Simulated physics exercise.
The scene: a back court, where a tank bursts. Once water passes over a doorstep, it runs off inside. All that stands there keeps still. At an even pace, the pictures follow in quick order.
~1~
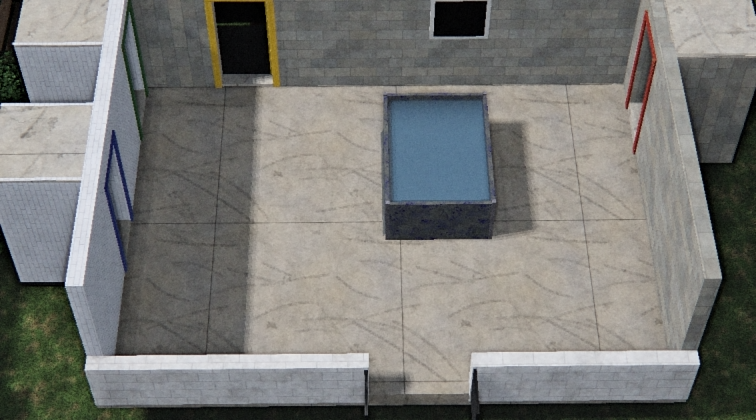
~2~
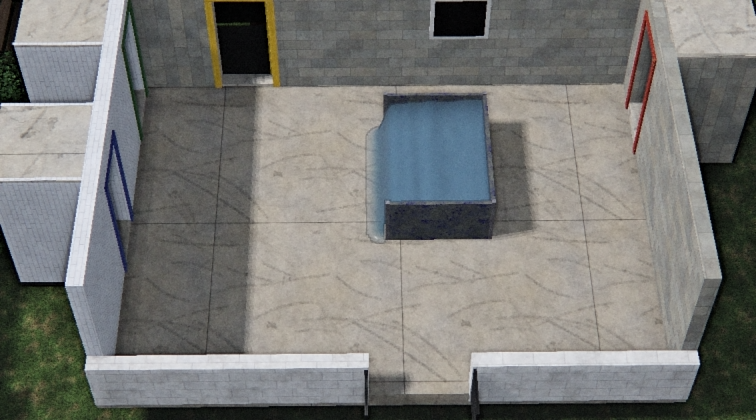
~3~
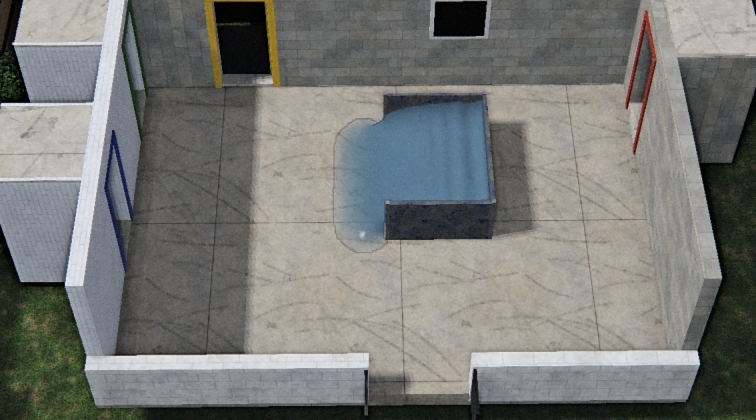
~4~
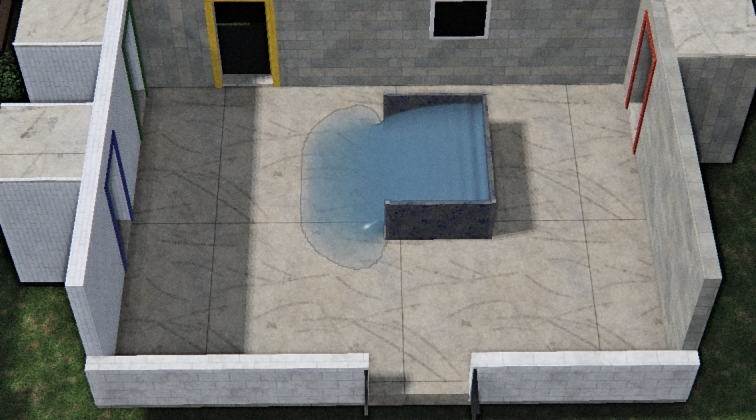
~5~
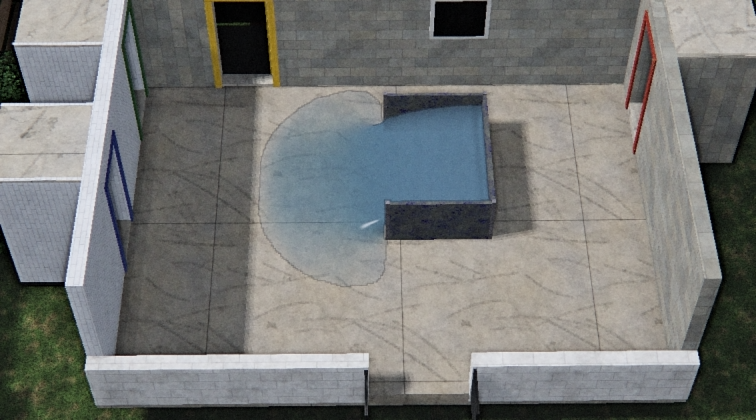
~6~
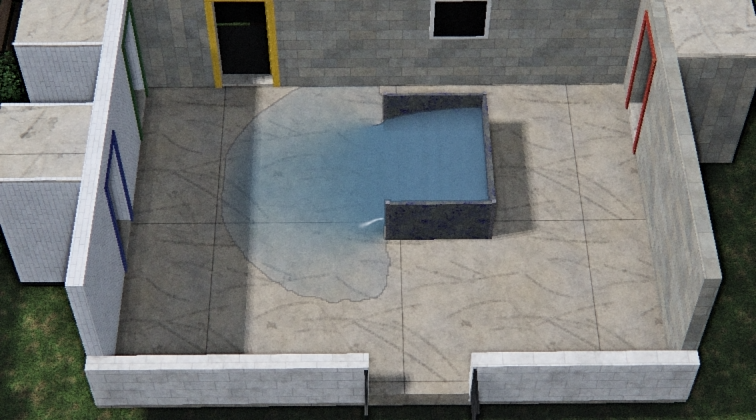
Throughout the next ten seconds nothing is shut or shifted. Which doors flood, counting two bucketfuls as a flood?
In the end the yellow door exceeds two buckets; the red door does not exceed two buckets; the green door exceeds two buckets; the blue door exceeds two buckets.
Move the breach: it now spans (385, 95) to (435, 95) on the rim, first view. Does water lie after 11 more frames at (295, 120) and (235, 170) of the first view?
Taking them in turn: Swamped and swamped.
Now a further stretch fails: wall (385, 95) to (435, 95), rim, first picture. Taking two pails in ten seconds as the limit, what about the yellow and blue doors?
Yellow falls short, blue exceeds the limit.
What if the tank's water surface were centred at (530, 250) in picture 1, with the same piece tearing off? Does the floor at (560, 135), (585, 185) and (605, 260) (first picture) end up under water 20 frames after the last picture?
Parched, parched, parched.
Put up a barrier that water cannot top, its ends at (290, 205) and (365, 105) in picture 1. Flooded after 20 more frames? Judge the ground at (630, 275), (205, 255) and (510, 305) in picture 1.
As listed: Free of water, under water, dry.
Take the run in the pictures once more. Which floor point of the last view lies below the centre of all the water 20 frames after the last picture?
My pick is pixel (243, 205).
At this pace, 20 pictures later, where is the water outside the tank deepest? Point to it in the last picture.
At about (113, 383).
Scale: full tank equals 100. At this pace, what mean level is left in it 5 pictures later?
Around 38 percent, give or take.
A moment on, water covers 40 % of the floor; the yellow door wet at the sill, nothing in, the red door not reached, the green door wet at the sill, nothing in, the blue door under two buckets in.
Next, water covers 50 % of the floor; the yellow door under two buckets in, the red door not reached, the green door under two buckets in, the blue door far over two buckets in.
Then, water covers 45 % of the floor; the yellow door over two buckets in, the red door not reached, the green door far over two buckets in, the blue door far over two buckets in.
Later, water covers 65 % of the floor; the yellow door far over two buckets in, the red door not reached, the green door far over two buckets in, the blue door far over two buckets in.
In the end, water covers 90 % of the floor; the yellow door far over two buckets in, the red door wet at the sill, nothing in, the green door far over two buckets in, the blue door far over two buckets in.
